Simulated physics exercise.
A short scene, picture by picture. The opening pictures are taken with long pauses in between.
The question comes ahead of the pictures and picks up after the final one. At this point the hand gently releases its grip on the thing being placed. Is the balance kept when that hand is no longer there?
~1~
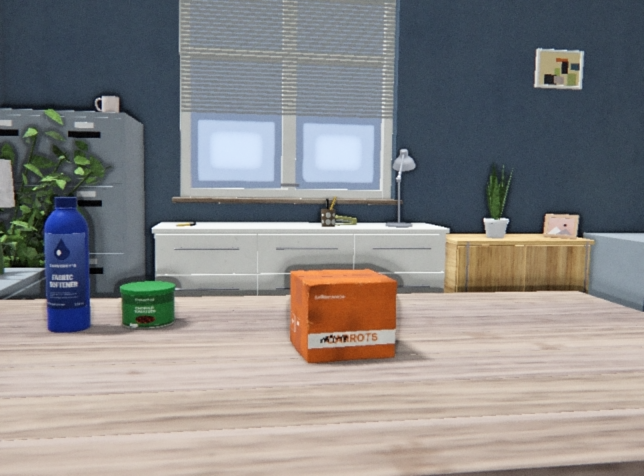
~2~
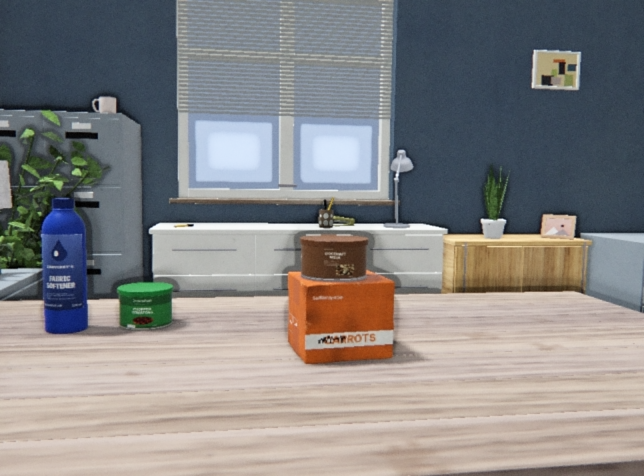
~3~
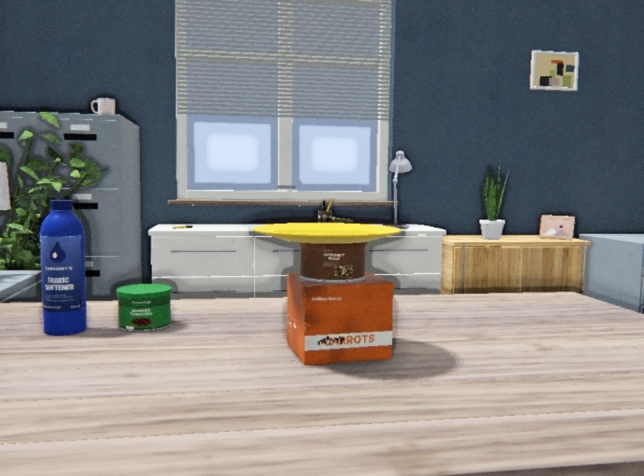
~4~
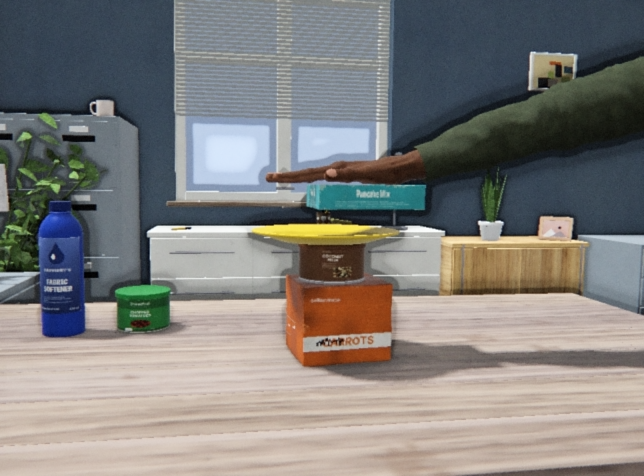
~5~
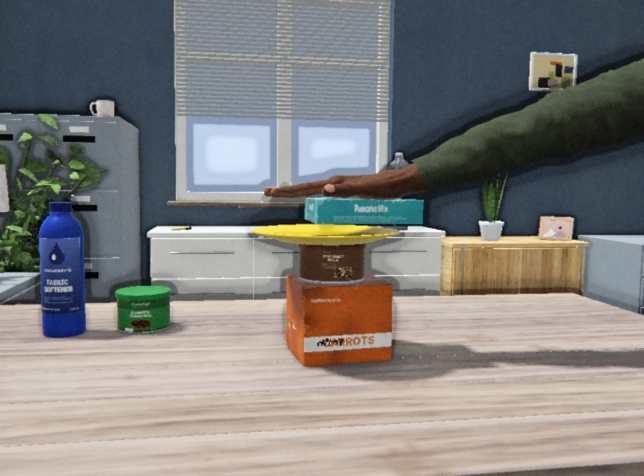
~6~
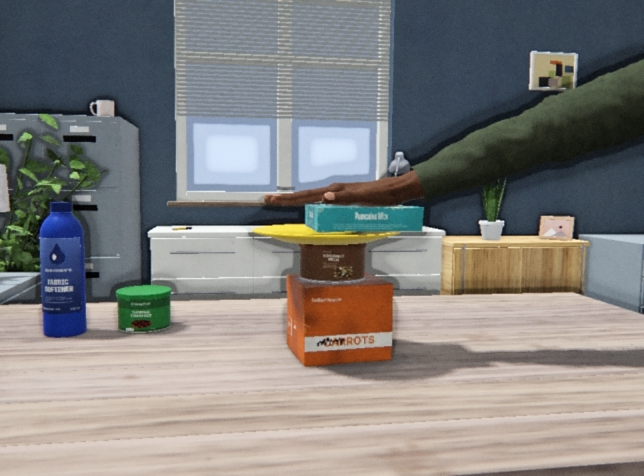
My guess is the pile will be stable.
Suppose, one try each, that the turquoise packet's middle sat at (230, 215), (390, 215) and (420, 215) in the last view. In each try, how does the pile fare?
Topples over, stays standing, topples over.
Then, 0.90 s past the last view, nothing moves.
Then, 2.00 s past the last view, turquoise packet resting near (361, 218).
Finally, all 6 still in place. Final places as the last picture's camera would see them, turquoise packet near (360, 218). The pile stays up.
